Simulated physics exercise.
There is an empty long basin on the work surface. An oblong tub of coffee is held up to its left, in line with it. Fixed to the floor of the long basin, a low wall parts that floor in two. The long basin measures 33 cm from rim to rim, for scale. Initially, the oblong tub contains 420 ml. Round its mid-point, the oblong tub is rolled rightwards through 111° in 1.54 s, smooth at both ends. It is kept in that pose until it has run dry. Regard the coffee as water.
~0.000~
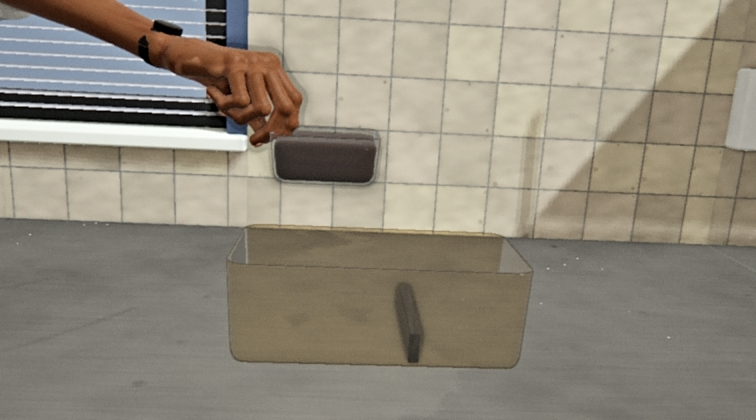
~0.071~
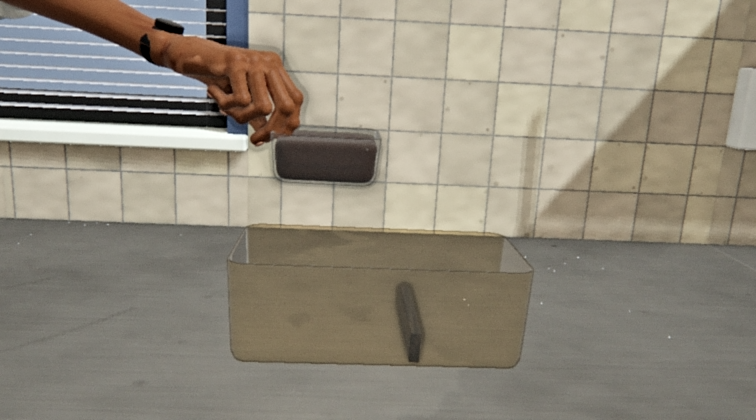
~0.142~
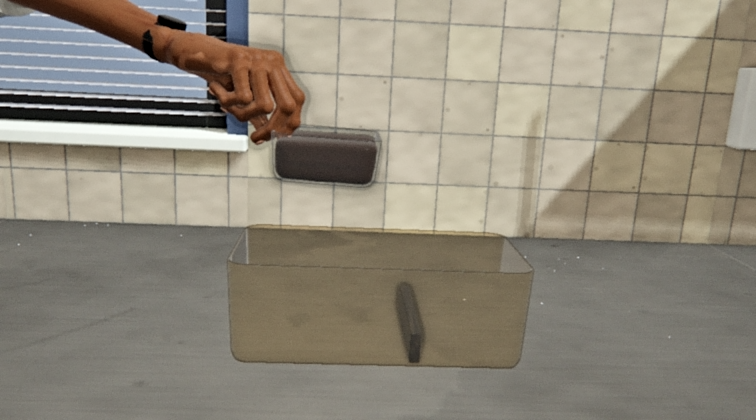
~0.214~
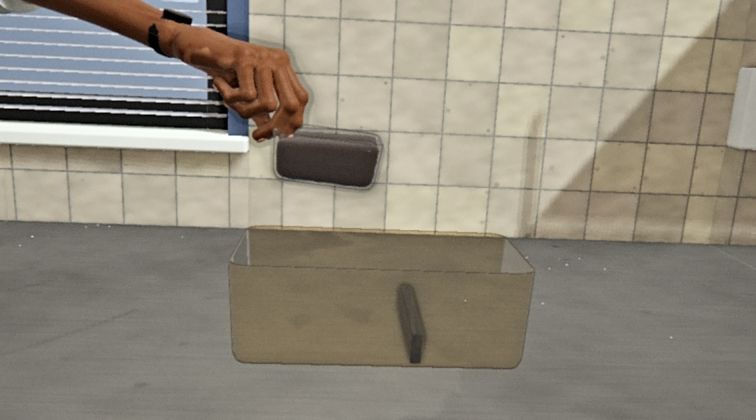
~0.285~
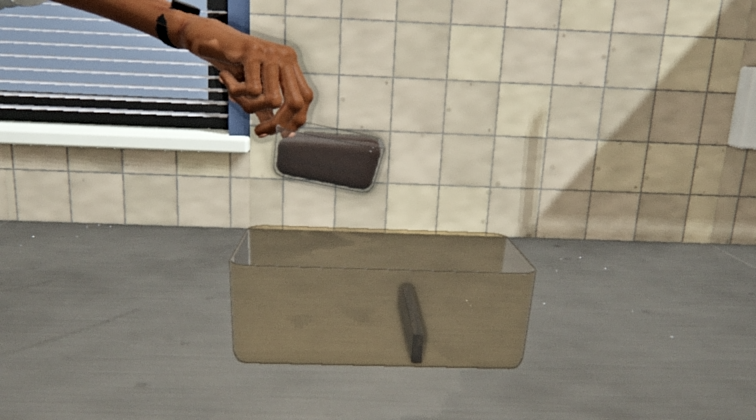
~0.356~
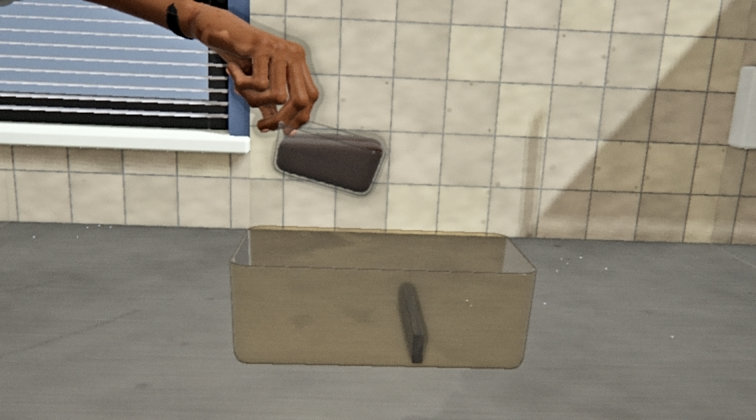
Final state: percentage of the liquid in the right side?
Approximately 66 %.
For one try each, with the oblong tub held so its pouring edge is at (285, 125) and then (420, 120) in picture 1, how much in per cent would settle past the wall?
In order, 5 and 90 per cent.
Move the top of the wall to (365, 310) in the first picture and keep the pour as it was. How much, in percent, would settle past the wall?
90 per cent.
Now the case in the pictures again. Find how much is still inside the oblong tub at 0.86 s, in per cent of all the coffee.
Close to 28 in a hundred.
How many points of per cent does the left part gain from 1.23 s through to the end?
Around 6 in a hundred.
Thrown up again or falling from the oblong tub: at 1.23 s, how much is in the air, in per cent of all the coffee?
Airborne fraction: Approx. 3 %.
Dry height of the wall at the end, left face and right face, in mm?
Measured: Left around 32 mm, right around 20 mm.
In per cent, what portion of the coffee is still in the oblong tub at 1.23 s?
I reckon near 3 per cent still sits there.
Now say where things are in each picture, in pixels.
In the first picture, it leans 0°; its right rim is at (378, 136); the coffee meets the walls at (278, 137) and (376, 142); the long basin's rim runs from (237, 243) to (518, 254); the wall's top is at (409, 309).
In the second picture, it leans 1°; its right rim is at (379, 136); the coffee meets the walls at (279, 136) and (376, 141).
In the third picture, it leans 2°; its right rim is at (379, 138); the coffee meets the walls at (278, 137) and (377, 142).
In the fourth picture, it leans 5°; its right rim is at (381, 142); the coffee meets the walls at (280, 138) and (378, 143).
In the fifth picture, it leans 9°; its right rim is at (382, 145); the coffee meets the walls at (282, 138) and (381, 143).
In the sixth picture, it leans 14°; its right rim is at (383, 150); the coffee meets the walls at (282, 139) and (383, 145).
By 0.86 s the tilt is 66° and 28 per cent is still to pour, 5 is left of the wall and 40 right of it.
By 1.23 s the tilt is 100° and 3 per cent is still to pour, 27 is left of the wall and 66 right of it.
By 1.62 s the tilt is 111° and 0 per cent is still to pour, 33 is left of the wall and 67 right of it.
By 2.04 s the tilt is 111° and 0 per cent is still to pour, 33 is left of the wall and 67 right of it.
At rest 33 per cent lies left of the wall, 66 right of it and 0 outside.
